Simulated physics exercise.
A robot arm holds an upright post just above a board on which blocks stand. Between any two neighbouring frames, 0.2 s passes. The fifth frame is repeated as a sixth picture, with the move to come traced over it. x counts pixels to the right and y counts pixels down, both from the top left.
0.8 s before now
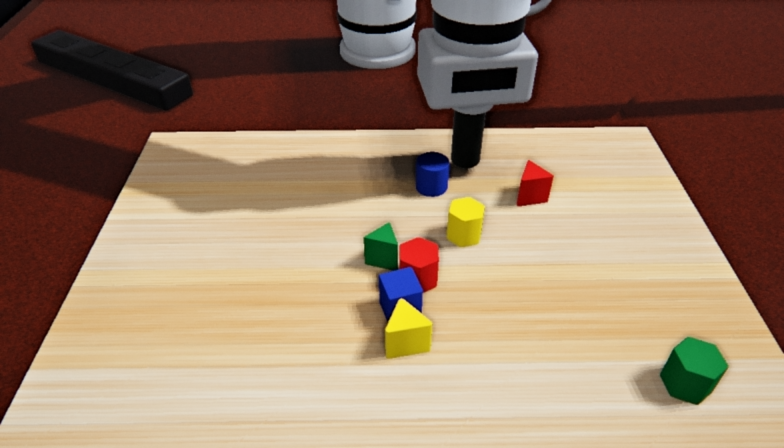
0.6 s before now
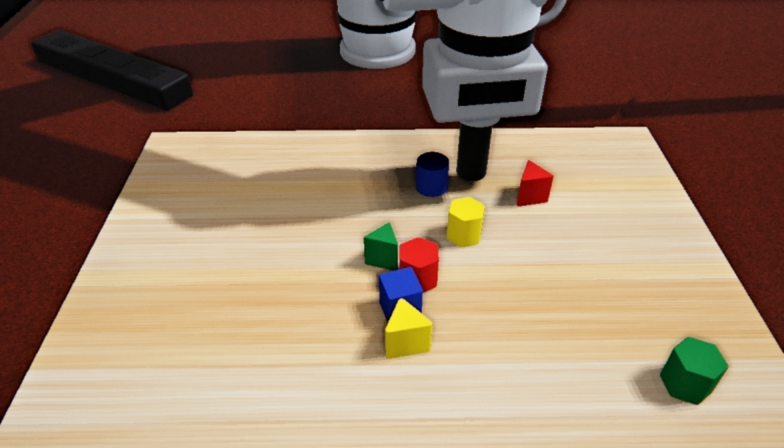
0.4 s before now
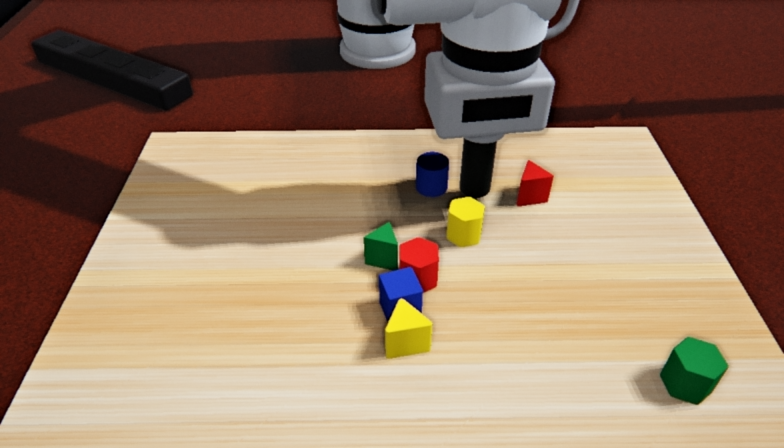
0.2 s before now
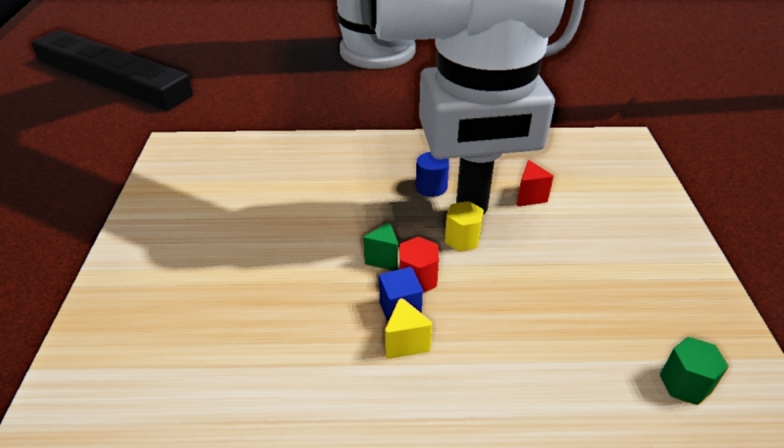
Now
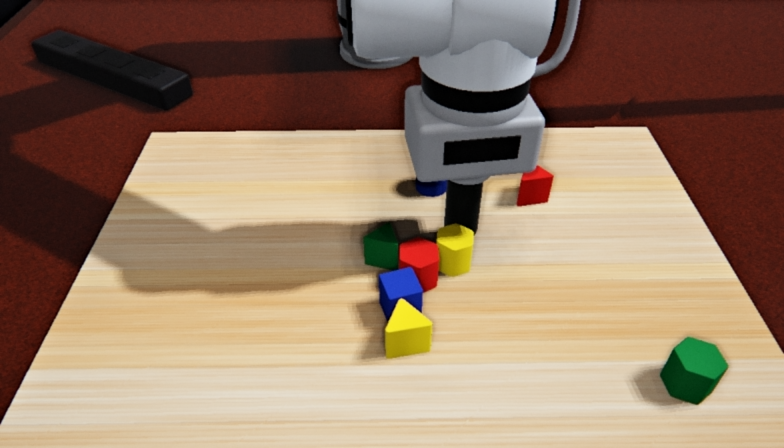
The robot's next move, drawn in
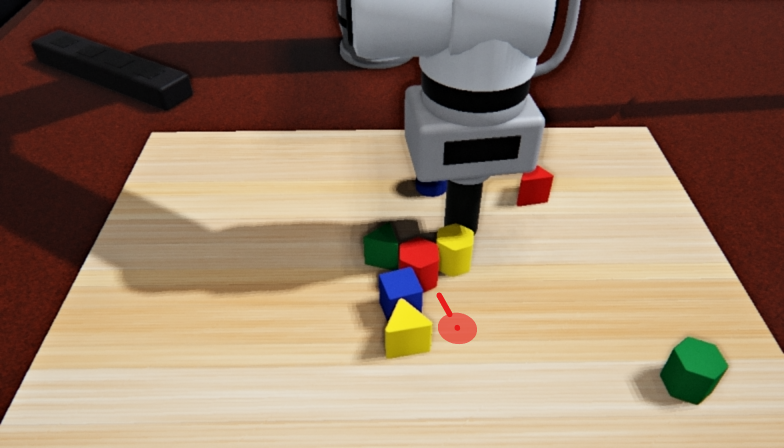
At the start, a robot arm holds a black post above the far side of a wooden board scattered with colourful blocks, near a blue cylinder. The post moves toward the viewer, reaches the yellow hexagonal block, then pushes it a short way forward and slightly left, beside the red hexagonal block.
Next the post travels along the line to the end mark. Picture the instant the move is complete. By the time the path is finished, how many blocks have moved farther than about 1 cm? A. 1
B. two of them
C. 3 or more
My answer is option C.
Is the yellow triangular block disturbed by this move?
Left where it is.
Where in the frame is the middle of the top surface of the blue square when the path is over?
Its top middle is near (371, 299).
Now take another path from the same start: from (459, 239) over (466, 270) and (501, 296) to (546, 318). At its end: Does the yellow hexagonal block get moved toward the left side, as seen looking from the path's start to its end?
My answer is no.
The drawn path runs from (459, 239) by way of (431, 260) and (438, 293) to (457, 328).
The first path, step by step. One third of the way, post at (431, 252); blue square at (392, 285), turned 25° anticlockwise; red hexagonal block at (413, 258), turned 40° clockwise; yellow hexagonal block at (453, 255), turned 75° anticlockwise.
Two thirds of the way, post at (438, 284); blue square at (373, 298), turned 20° anticlockwise; red hexagonal block at (407, 281), turned 90° clockwise; yellow hexagonal block at (475, 283), turned 115° anticlockwise.
At the end, post at (458, 319); green triangular block not moved; blue square at (371, 299), turned 15° anticlockwise; yellow triangular block not moved; red hexagonal block at (407, 284), turned 100° clockwise; yellow hexagonal block at (501, 302), turned 180° anticlockwise.
